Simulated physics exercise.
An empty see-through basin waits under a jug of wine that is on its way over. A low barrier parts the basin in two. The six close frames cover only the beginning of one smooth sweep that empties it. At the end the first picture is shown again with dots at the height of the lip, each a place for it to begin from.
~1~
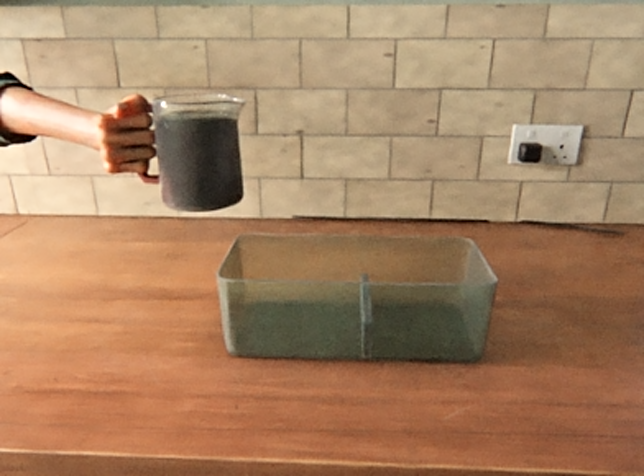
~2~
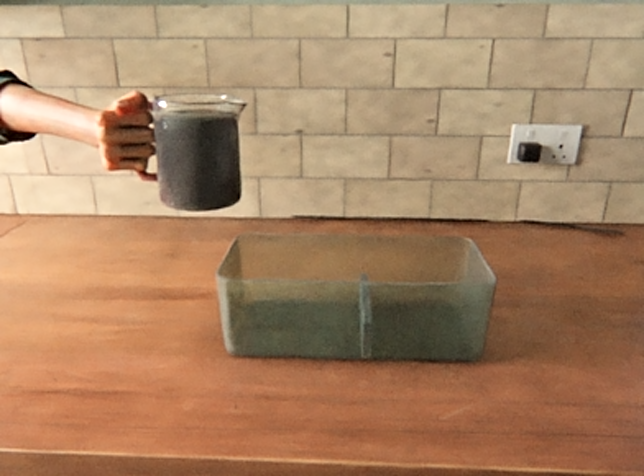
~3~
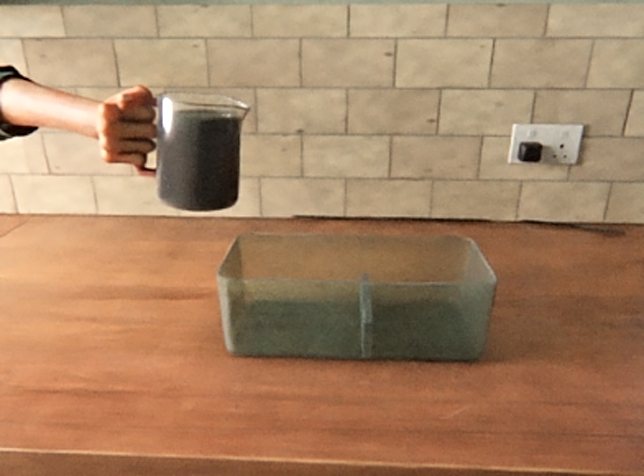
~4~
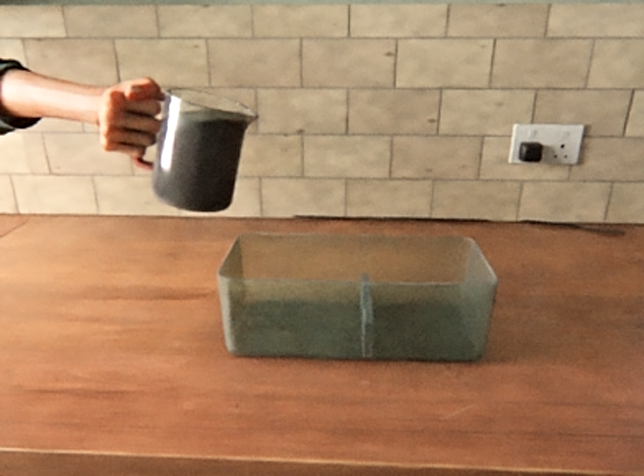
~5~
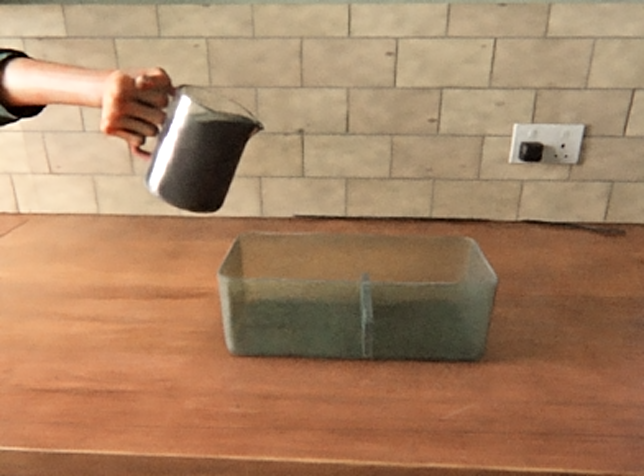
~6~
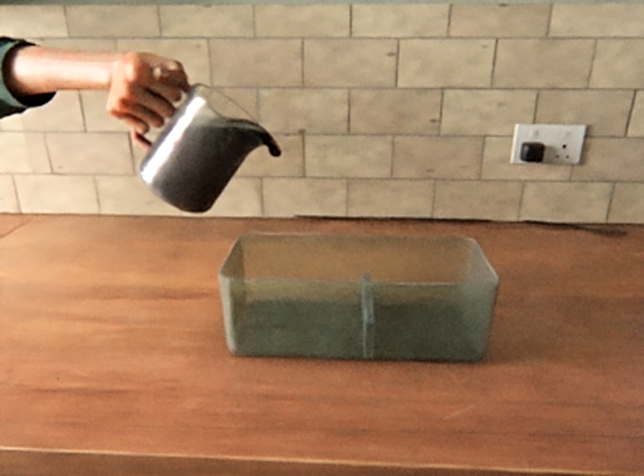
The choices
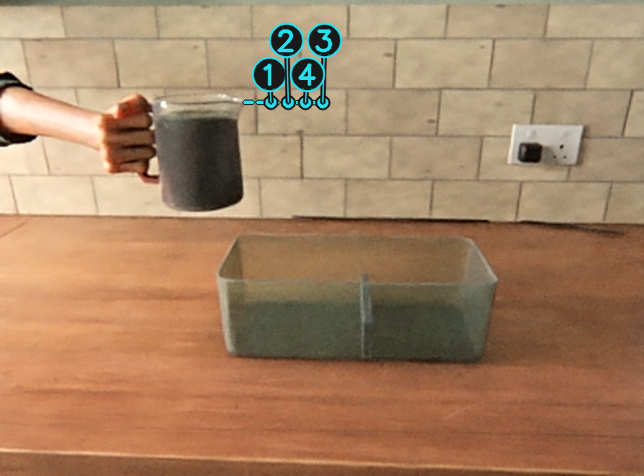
A hand held a jug of dark liquid above a see-through basin with a low divider, then gradually tilted it to the right until the liquid began to come over the lip.
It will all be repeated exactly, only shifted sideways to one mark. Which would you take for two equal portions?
4 is best.
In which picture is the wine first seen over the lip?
In picture 6.
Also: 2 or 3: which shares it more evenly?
It is 3.
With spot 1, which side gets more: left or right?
The left side.
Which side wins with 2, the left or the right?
More ends on the left.
On the marked copy, 1 at (271, 102); 2 at (288, 102); 3 at (322, 102); 4 at (305, 102).
With 1, about 92 % ends left of the wall and 3 % right of it; 5 % is lost outside.
With 2, about 81 % ends left of the wall and 14 % right of it; 5 % is lost outside.
With 3, about 28 % ends left of the wall and 71 % right of it.
With 4, about 51 % ends left of the wall and 47 % right of it.
